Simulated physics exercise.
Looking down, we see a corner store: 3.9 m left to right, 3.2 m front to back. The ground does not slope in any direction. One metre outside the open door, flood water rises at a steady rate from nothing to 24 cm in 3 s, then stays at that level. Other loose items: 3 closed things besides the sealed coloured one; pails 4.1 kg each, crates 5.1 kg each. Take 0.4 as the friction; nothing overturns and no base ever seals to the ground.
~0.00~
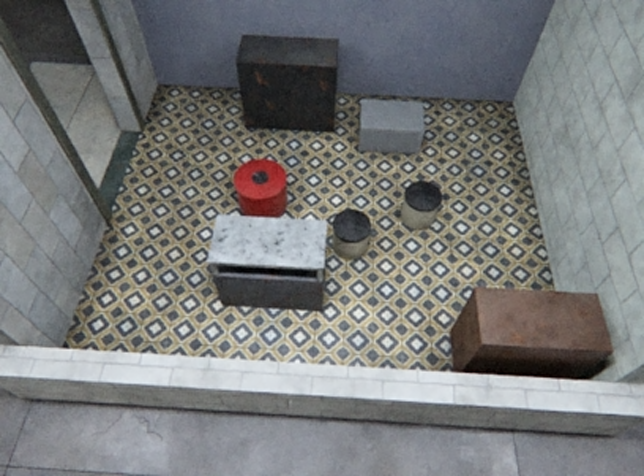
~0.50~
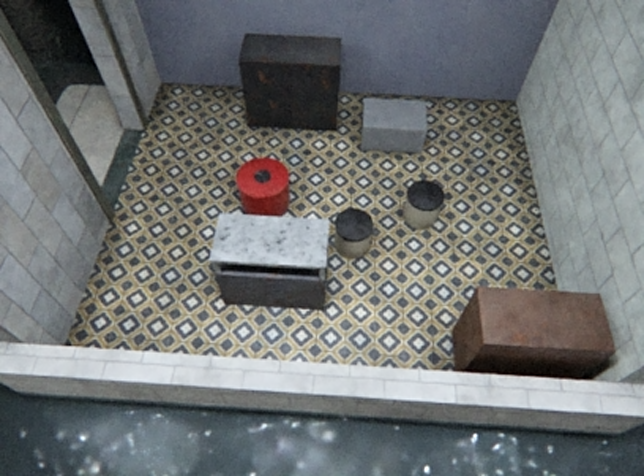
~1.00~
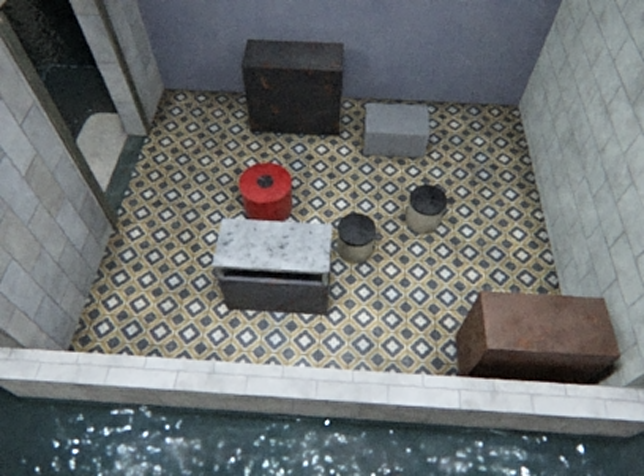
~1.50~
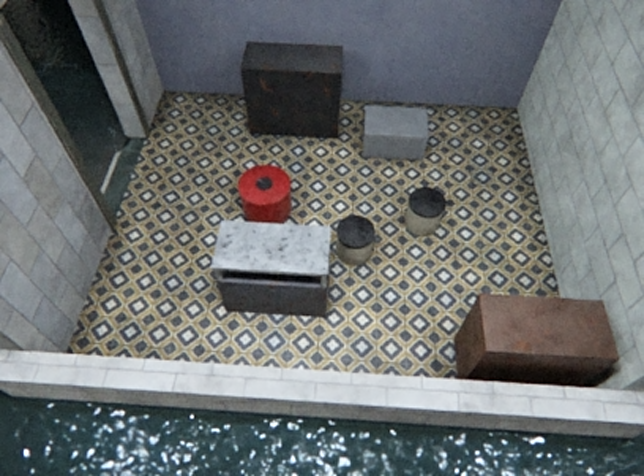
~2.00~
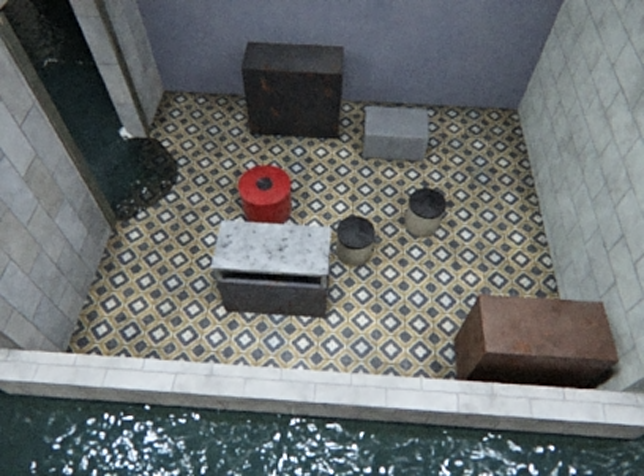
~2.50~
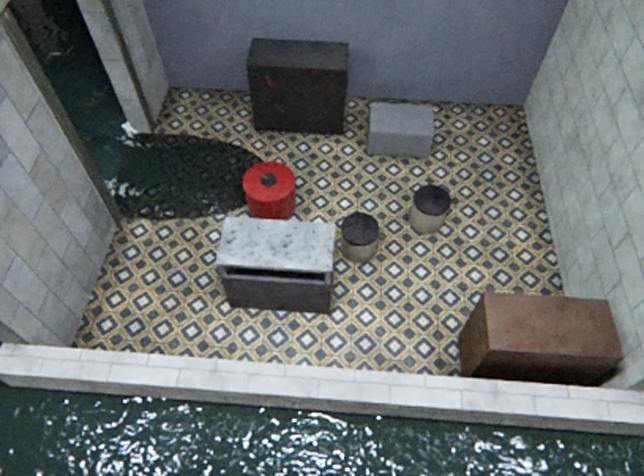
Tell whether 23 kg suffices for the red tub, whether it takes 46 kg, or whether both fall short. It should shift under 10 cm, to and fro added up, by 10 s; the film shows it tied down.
Only the heavy option passes.
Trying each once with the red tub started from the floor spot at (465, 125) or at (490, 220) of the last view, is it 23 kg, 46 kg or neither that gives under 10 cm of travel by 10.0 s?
The first try gives success with heavier only; the second gives success with heavier only.
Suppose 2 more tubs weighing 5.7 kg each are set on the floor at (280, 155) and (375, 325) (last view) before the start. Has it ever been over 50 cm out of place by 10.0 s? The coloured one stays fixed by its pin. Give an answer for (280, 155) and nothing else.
Result: Exceeds it.
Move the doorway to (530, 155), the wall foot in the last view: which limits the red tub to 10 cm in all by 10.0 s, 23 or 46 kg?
Then only the bigger mass works.
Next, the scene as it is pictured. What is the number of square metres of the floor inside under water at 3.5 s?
I'd estimate close to 3.5 m2.
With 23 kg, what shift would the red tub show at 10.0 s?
Close to 100 centimetres.
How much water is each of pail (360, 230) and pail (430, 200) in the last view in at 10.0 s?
Roughly 10 and 10 cm.
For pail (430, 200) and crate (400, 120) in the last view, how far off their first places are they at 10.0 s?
Respectively 30 and 40 cm.
After 3.5 s the red tub would be 0 cm from its start with 23 kg and 0 cm from its start with 46 kg; 6 cm of water round it then.
After 4.5 s the red tub would be 25 cm from its start with 23 kg and 0 cm from its start with 46 kg; 7 cm of water round it then.
After 7.0 s the red tub would be 41 cm from its start with 23 kg and 0 cm from its start with 46 kg; 8 cm of water round it then.
After 10.0 s the red tub would be 92 cm from its start with 23 kg and 0 cm from its start with 46 kg; 11 cm of water round it then.
